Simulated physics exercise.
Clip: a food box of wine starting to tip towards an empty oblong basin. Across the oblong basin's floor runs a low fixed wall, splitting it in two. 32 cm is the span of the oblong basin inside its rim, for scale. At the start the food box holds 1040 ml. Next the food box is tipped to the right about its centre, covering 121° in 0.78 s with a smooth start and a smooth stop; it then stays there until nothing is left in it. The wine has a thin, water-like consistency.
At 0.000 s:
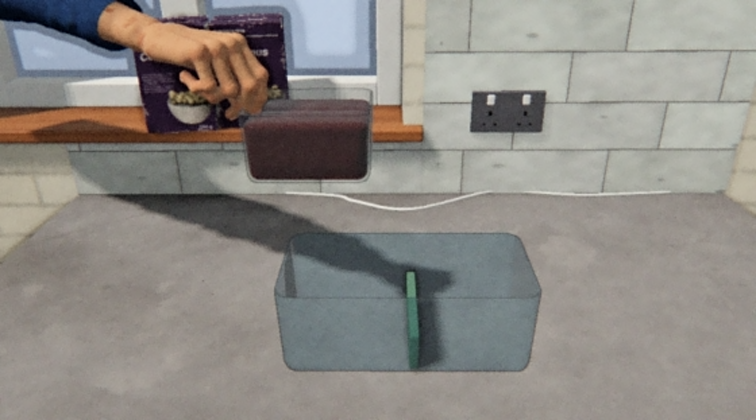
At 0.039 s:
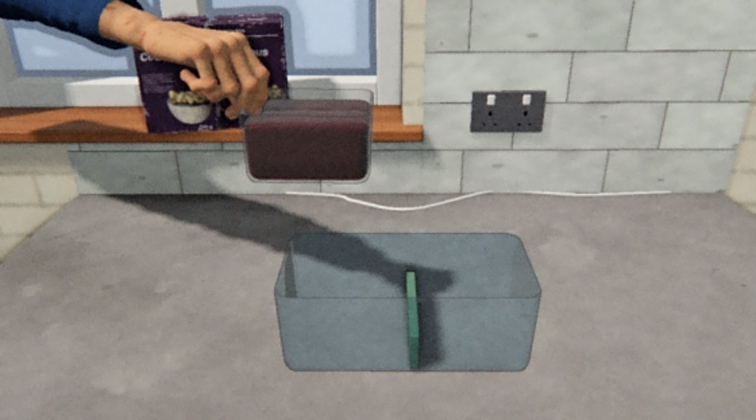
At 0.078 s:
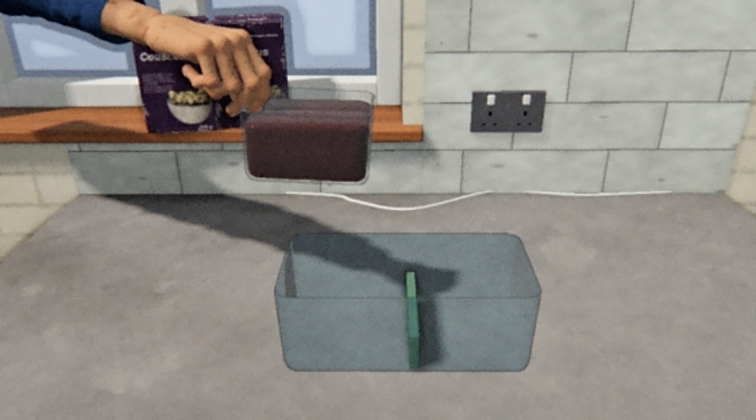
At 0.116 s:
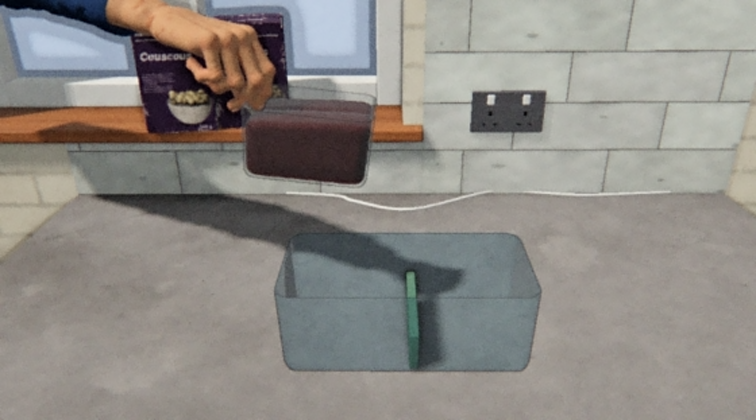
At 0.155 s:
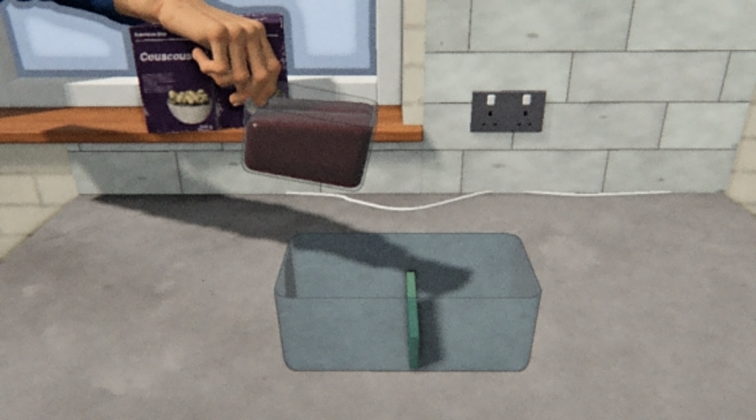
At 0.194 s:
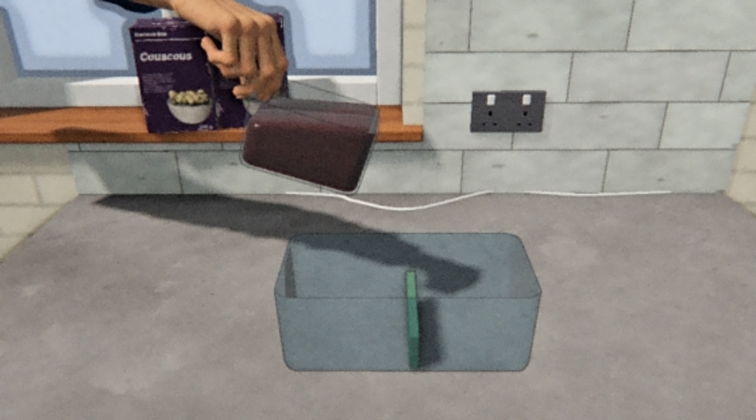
A hand in a dark blue sleeve holds a clear food box of dark red wine above a grey worktop, seen from the front and slightly above. Below sits an empty, see-through blue-grey oblong basin split by a green wall, with a purple couscous packet on the wooden sill behind. The box slowly tilts, its right side dipping, while the camera stays still.
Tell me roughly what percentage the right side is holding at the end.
At the end it holds about 59 per cent.
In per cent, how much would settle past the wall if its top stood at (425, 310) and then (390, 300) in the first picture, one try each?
Try 1: 40 %; try 2: 75 %.
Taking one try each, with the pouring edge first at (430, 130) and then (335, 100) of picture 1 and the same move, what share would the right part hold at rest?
Roughly 75 per cent the first time and 30 per cent the second.
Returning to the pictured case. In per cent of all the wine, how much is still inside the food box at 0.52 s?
At that time about 32 in a hundred parts are still held.
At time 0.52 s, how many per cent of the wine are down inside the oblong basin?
About 16%.
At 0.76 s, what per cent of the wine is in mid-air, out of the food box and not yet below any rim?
Around 10 percent of it is airborne.
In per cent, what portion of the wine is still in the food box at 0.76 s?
Close to 2 percent of the total.
By 0.52 s the tilt is 91° and 33 per cent is still to pour, 1 is left of the wall and 14 right of it.
By 0.76 s the tilt is 121° and 2 per cent is still to pour, 24 is left of the wall and 61 right of it.
By 1.01 s the tilt is 121° and 0 per cent is still to pour, 34 is left of the wall and 60 right of it.
By 1.28 s the tilt is 121° and 0 per cent is still to pour, 35 is left of the wall and 59 right of it.
At rest 35 per cent lies left of the wall, 59 right of it and 6 outside.
